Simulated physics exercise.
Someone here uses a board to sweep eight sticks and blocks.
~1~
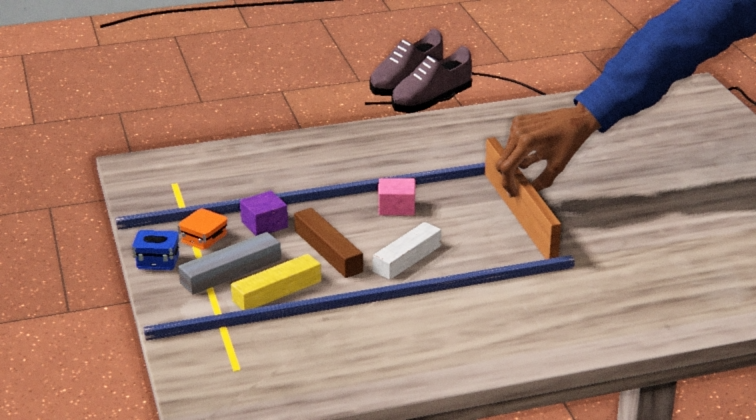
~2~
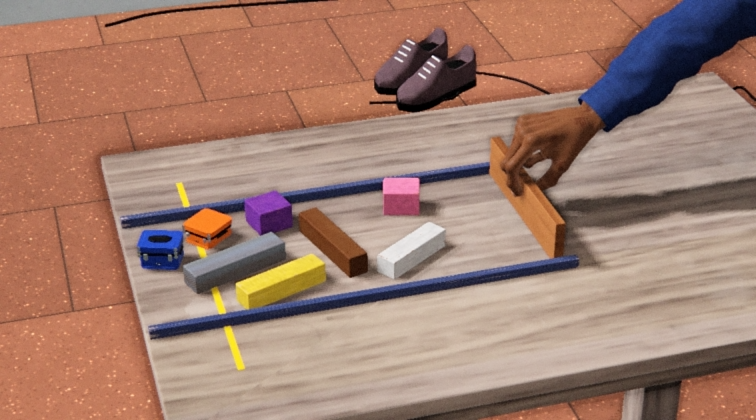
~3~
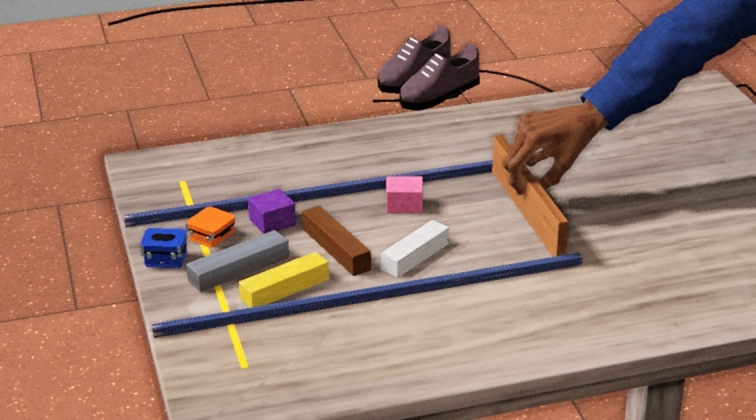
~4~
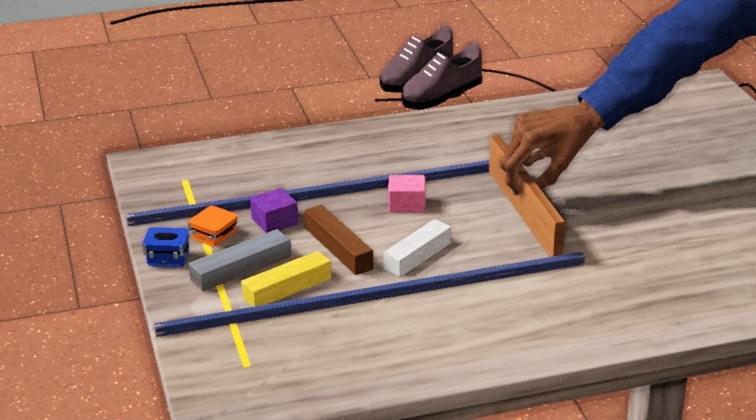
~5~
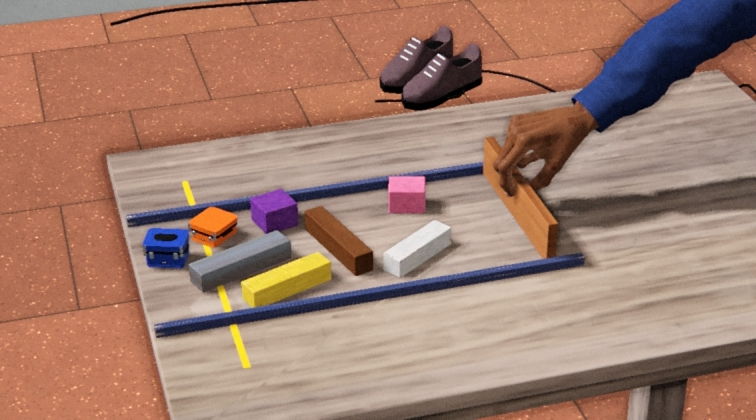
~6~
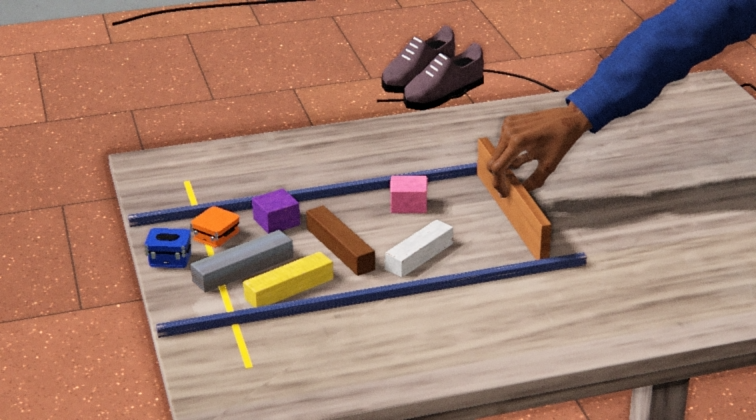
In this clip, a hand holds an upright wooden board between two blue rails on a table, at first nearly still, then slides it slightly left, while the eight small, colourful objects stay in place around the yellow line.
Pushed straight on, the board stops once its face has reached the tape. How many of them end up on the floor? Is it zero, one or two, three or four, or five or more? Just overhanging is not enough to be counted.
I would say three or four end up on the floor.
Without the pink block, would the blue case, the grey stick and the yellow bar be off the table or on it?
Blue case down, grey stick down, yellow bar down.
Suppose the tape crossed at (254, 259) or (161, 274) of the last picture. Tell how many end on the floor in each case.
It comes to 0, then 6.
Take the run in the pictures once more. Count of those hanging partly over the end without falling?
Things overhanging at the end: 1.
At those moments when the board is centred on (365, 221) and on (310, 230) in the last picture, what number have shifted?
At the one place 3, at the other 7.
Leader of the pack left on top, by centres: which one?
Purple block.
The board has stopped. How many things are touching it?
2.
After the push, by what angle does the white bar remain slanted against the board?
Angle: Around 0°.
A little later, none off yet; blue case at rest near (169, 249); orange case at rest near (216, 228); grey stick at rest near (243, 260).
Next, none off yet; blue case at rest near (169, 249); orange case shifted a little near (200, 230); grey stick shifted a little near (210, 267).
When it is over, the number that fall off is three or four; down, yellow bar, grey stick, orange case and blue case.
